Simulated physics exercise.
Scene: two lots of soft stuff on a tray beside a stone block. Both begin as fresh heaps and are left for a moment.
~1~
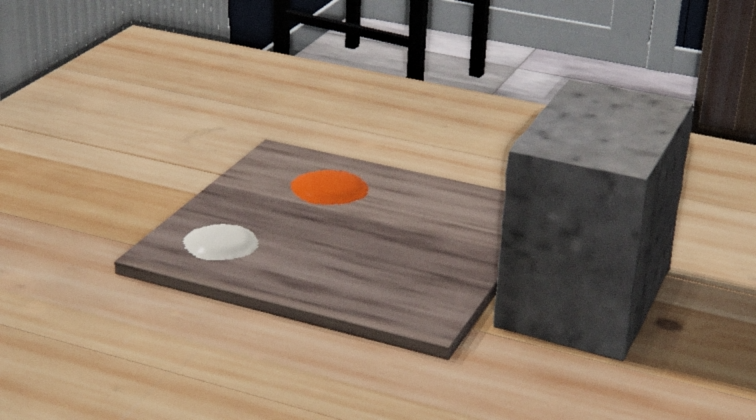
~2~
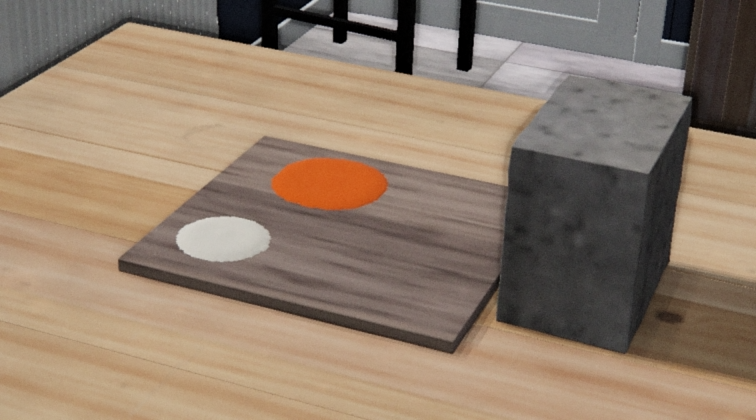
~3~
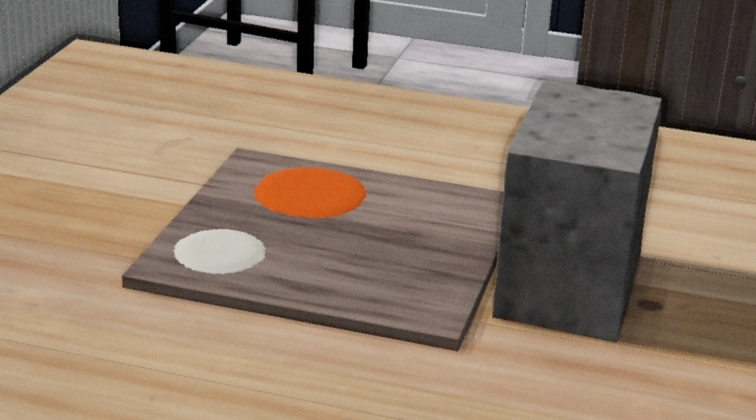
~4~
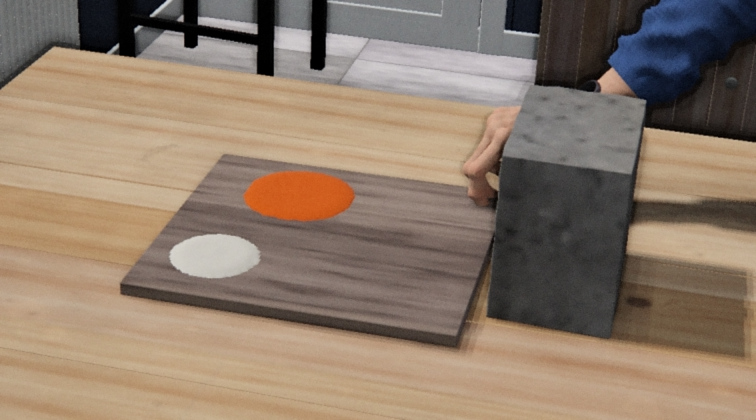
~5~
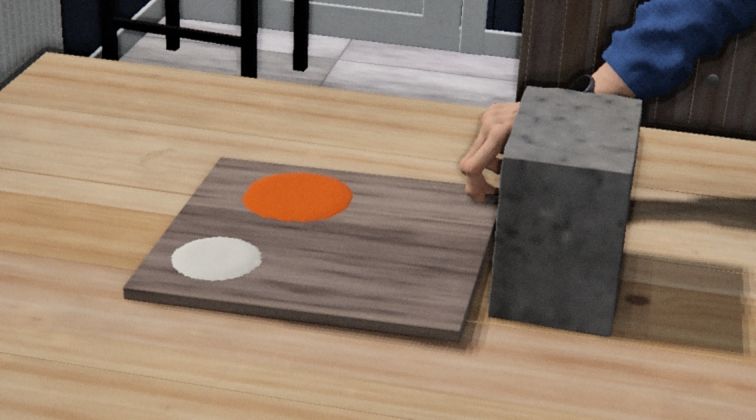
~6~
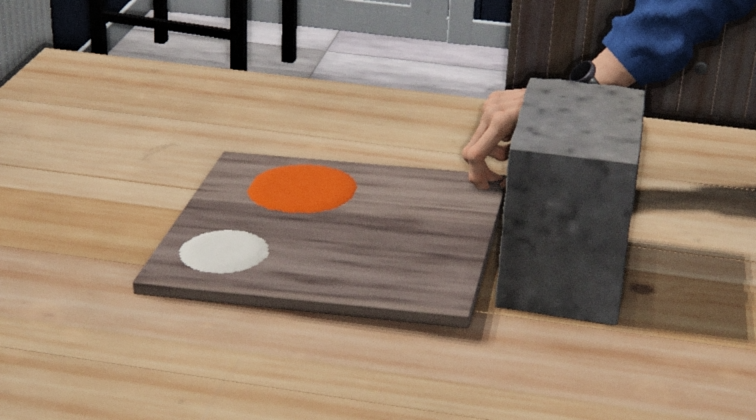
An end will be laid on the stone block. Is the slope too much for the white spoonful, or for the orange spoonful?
What you'd see is the white spoonful that goes over and the orange spoonful that goes over.
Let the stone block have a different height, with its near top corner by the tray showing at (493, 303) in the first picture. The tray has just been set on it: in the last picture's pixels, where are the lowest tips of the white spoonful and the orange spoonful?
First about (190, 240), second about (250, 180).
Shortly, slope about 36°; the white spoonful is dripping off the low end; the orange spoonful is dripping off the low end.
Then, the white spoonful is dripping off the low end; the orange spoonful is dripping off the low end.
At the finish, slope about 36°; the white spoonful is dripping off the low end; the orange spoonful is dripping off the low end.
